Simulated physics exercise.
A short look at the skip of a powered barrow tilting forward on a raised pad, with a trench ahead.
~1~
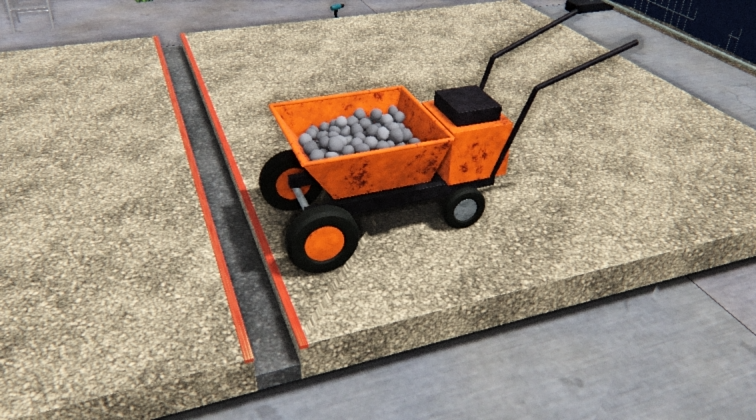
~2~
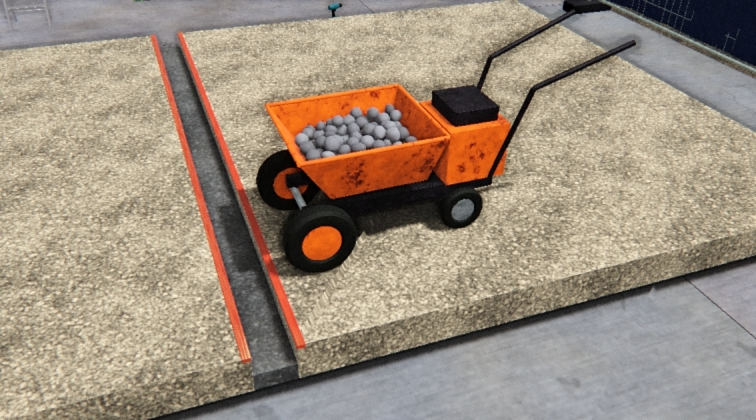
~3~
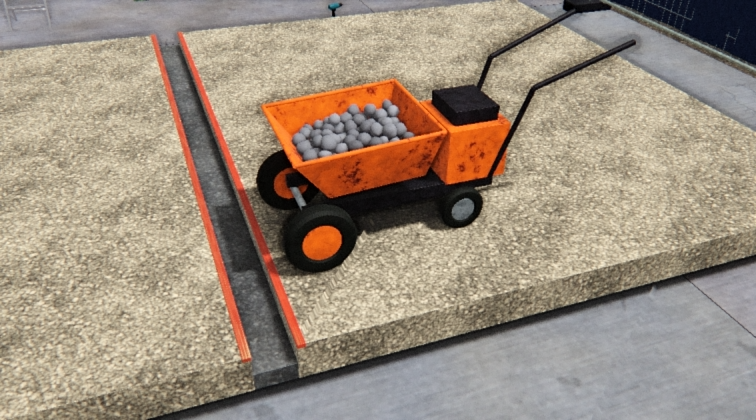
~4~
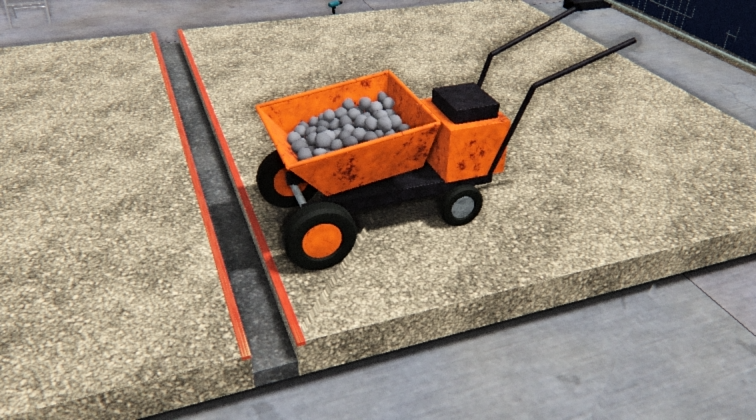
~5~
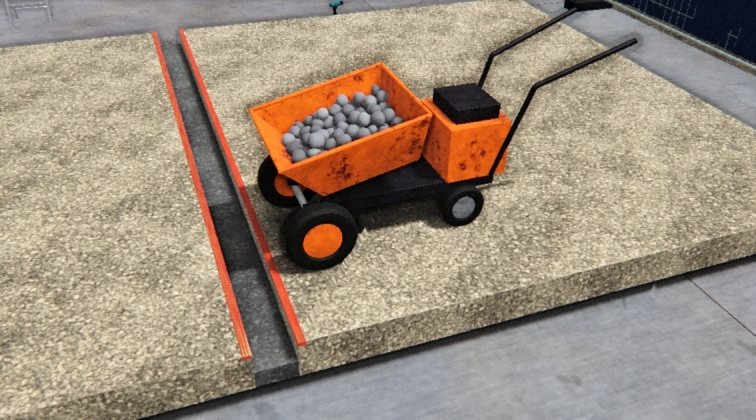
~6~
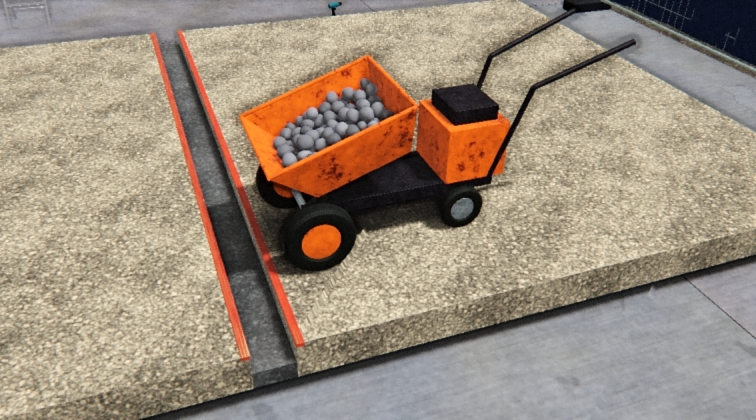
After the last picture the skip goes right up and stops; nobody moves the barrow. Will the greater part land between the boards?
It catches under half.
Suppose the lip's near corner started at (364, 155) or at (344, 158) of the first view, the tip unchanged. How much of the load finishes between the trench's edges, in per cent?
Roughly 70 per cent, and 60 per cent.
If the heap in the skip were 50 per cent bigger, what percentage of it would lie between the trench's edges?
It comes to 10 per cent or so.
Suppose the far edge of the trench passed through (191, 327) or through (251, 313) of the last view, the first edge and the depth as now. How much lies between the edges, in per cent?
Near 70 % and 0 %.
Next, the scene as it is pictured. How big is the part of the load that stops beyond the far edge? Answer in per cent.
Roughly 85 in a hundred.
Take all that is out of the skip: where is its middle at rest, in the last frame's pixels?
Roughly at (177, 253).
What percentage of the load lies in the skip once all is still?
Close to 5 per cent.
Shortly afterwards, skip tipped steeply; the whole lot in the skip.
Next, skip tipped right over; the bulk in the skip; near a quarter beyond it; only a few falling.
Some moments later, skip tipped right over; a little in the skip; only a few in or heaped over the trench; the bulk beyond it.
In the end, skip tipped right over; a little in the skip; a little in or heaped over the trench; the bulk beyond it.
